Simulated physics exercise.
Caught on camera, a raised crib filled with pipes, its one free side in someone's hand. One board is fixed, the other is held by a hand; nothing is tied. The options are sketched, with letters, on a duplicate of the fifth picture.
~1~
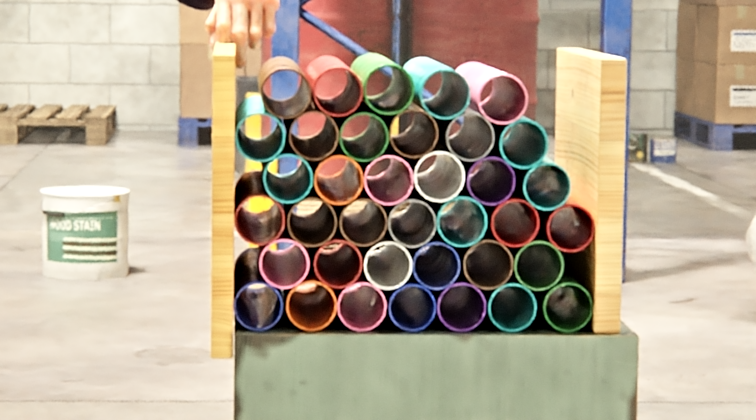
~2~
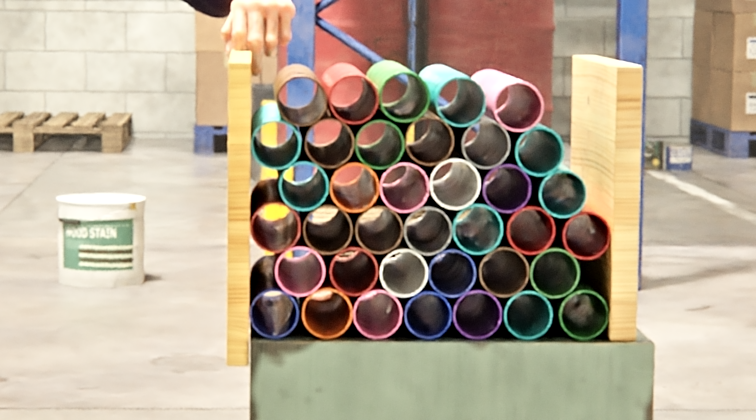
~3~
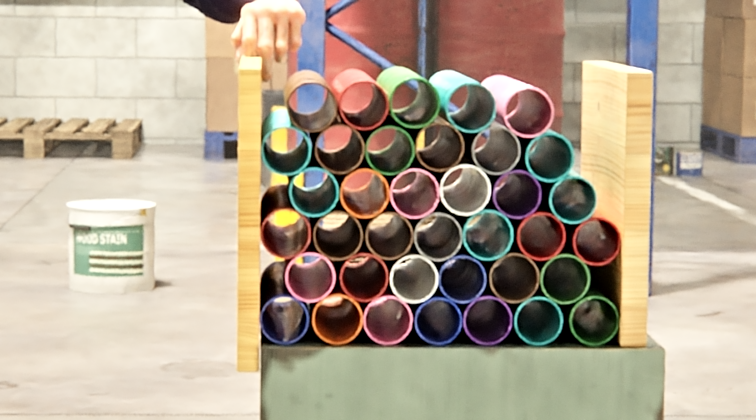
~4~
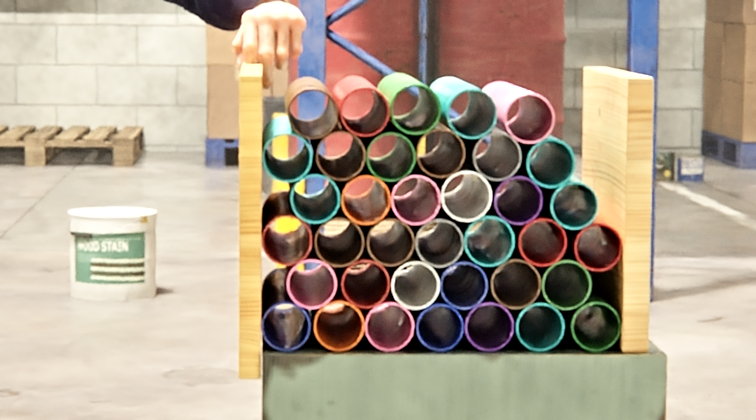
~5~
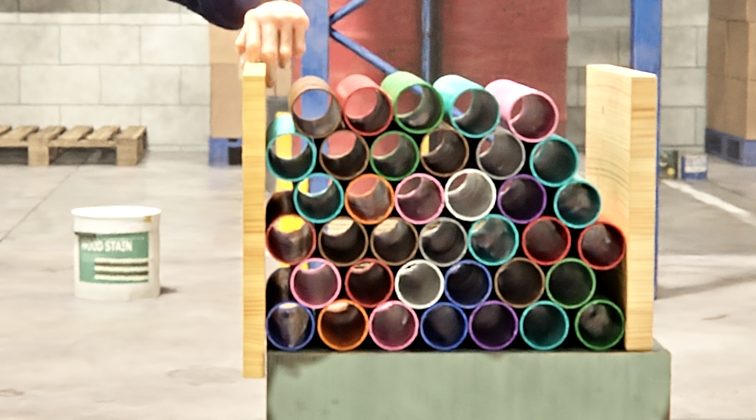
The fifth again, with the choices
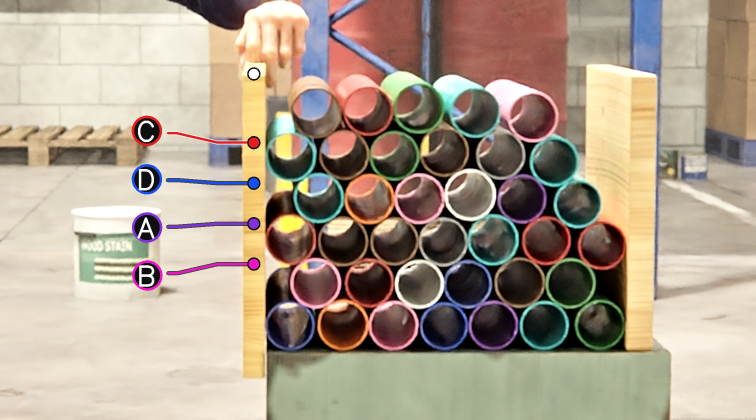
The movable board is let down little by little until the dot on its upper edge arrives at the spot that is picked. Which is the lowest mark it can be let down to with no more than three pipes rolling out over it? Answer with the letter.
Down to B.
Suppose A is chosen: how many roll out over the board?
At A the number is two.
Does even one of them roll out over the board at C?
No, at C.
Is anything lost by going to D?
No, at D.
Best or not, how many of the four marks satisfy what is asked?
The number is four.
On the marked copy, A at (254, 224); B at (254, 264); C at (254, 143); D at (254, 184); the white dot at (254, 74).
Following B. Soon after the start, top of the board (266, 158).
Later, top of the board (265, 251).
In the end, top of the board (265, 263), two out over the board.
As for the rest, A two out over the board; C none out over the board; D none out over the board.
